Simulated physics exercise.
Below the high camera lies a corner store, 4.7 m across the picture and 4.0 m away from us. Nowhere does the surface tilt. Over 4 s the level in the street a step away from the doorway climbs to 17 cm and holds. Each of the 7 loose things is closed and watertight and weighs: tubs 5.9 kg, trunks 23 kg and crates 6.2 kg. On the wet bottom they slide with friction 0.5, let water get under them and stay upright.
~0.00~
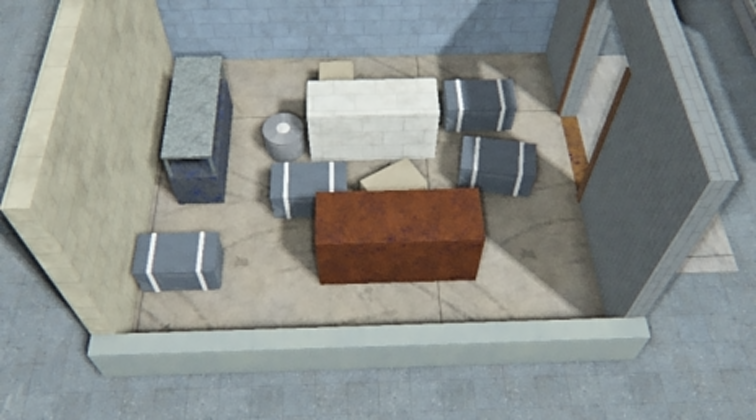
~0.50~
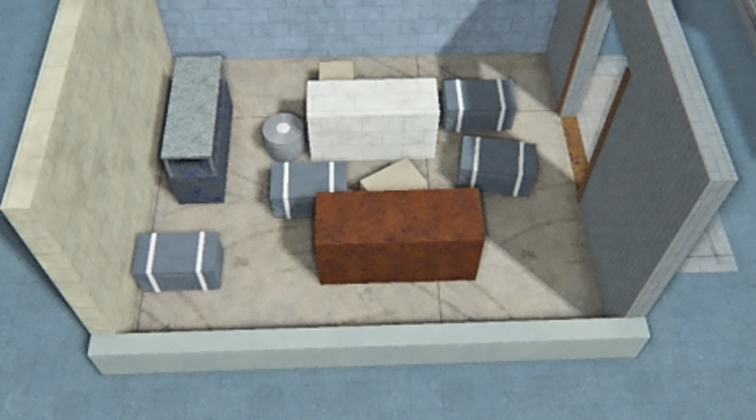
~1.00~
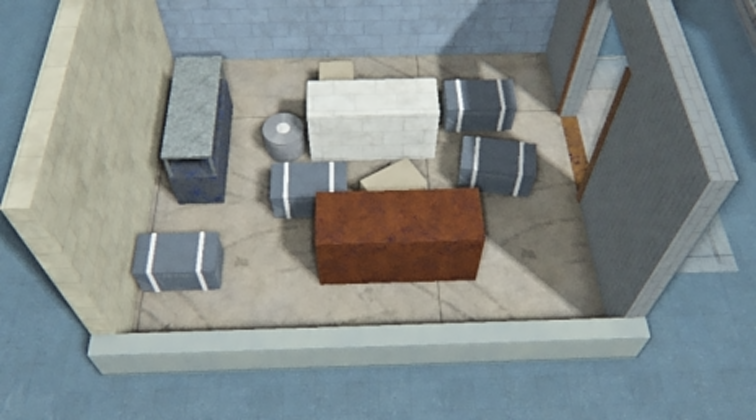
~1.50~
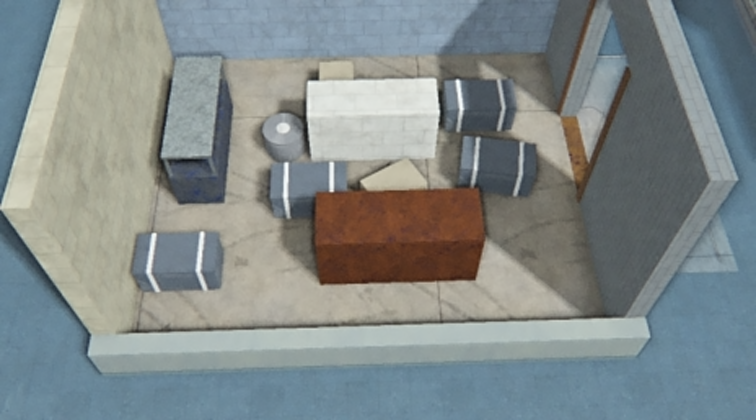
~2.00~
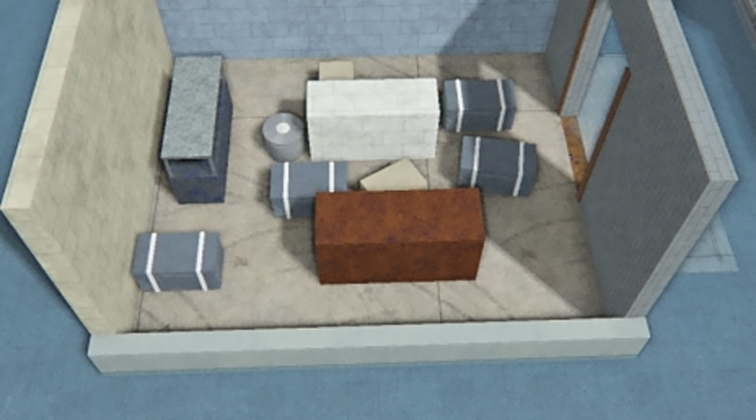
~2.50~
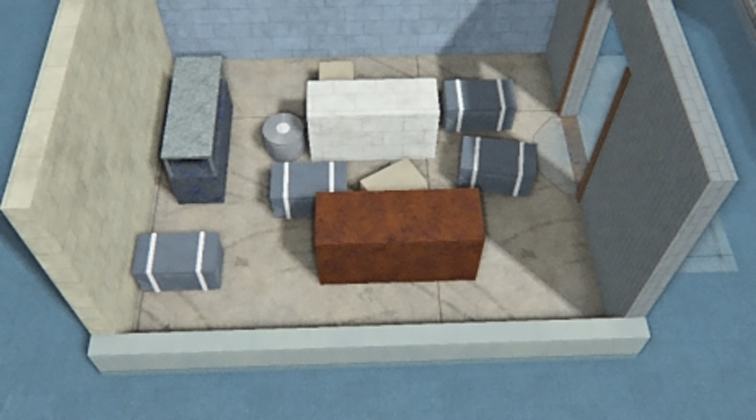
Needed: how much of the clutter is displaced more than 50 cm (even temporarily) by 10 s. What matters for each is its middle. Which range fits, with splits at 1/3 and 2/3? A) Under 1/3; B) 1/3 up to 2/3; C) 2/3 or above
B, 1/3 up to 2/3.
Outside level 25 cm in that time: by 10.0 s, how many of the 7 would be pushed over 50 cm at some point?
Result: 5.
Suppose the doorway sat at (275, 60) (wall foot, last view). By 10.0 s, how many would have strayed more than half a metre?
Then it comes to 2.
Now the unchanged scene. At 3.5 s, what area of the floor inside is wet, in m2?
Wet: Near 1.0 m2.
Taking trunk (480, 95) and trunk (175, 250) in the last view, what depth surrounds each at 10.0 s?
Roughly 6 and 2 cm.
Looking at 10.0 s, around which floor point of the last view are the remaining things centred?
Close to pixel (322, 168).
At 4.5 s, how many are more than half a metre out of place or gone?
The number I get is 0.
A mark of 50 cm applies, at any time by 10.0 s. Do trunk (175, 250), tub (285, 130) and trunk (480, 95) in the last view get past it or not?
In that order: Below the mark, below the mark, above the mark.
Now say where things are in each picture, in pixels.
A tub at (283, 128), on the bottom; a trunk at (480, 94) rests on the ground; 0.0 m2 under water; 0 of 7 have shifted, in the first frame.
A tub at (283, 128), on the bottom; a trunk at (480, 94), on the bottom; water covers 0.0 m2; 0 of 7 have shifted, in the second frame.
A tub at (283, 128) rests on the ground; a trunk at (480, 94) rests on the ground; 0.0 m2 under water; 0 of 7 have shifted, in the third frame.
A tub at (283, 128), on the bottom; a trunk at (480, 94) rests on the ground; water covers 0.0 m2; 0 of 7 have shifted, in the fourth frame.
A tub at (283, 128) rests on the ground; a trunk at (480, 94), on the bottom; water covers 0.0 m2; 0 of 7 have shifted, in the fifth frame.
A tub at (283, 128), on the bottom; a trunk at (480, 94), on the bottom; 0.3 m2 under water; 0 of 7 have shifted, in the sixth frame.
After 3.5 s 0 of 7 are over 50 cm from their spots; 0 afloat.
After 4.5 s 0 of 7 are over 50 cm from their spots; 0 afloat.
After 7.0 s 2 of 7 are over 50 cm from their spots; 1 afloat.
After 10.0 s 3 of 7 are over 50 cm from their spots, and 3 have been at some point; 4 afloat.
